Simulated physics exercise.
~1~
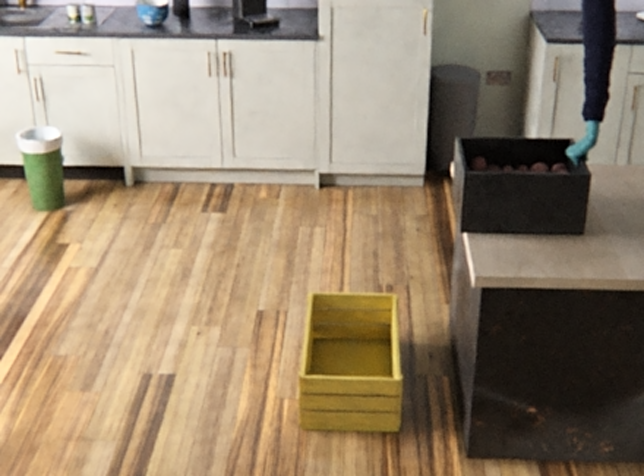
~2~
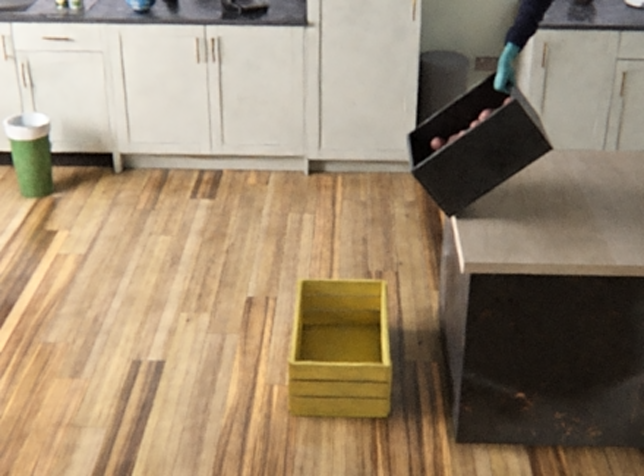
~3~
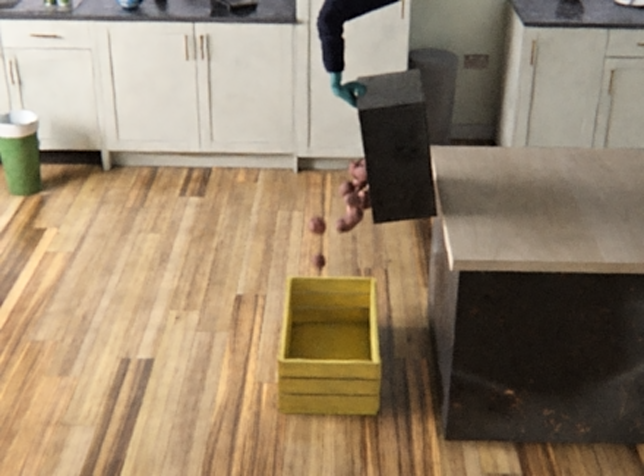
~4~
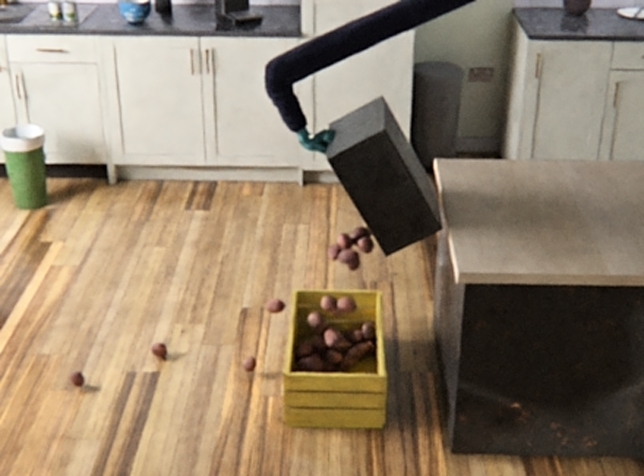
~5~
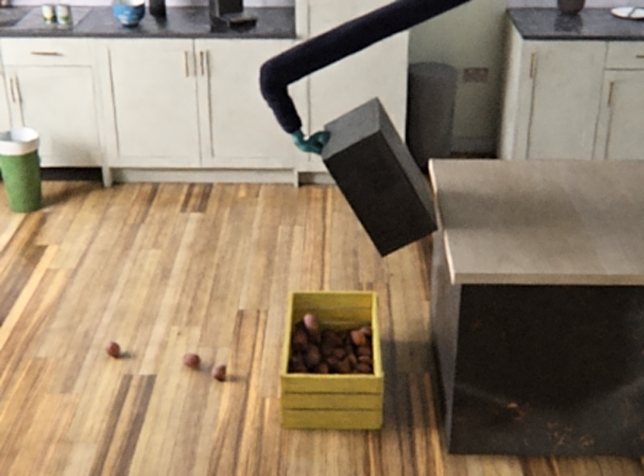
In the video, a gloved hand tips a black box of red potatoes off the edge of a bench, pouring them toward a yellow trough on the wooden floor; most land inside, while a few roll left across the floor as the box stays tilted.
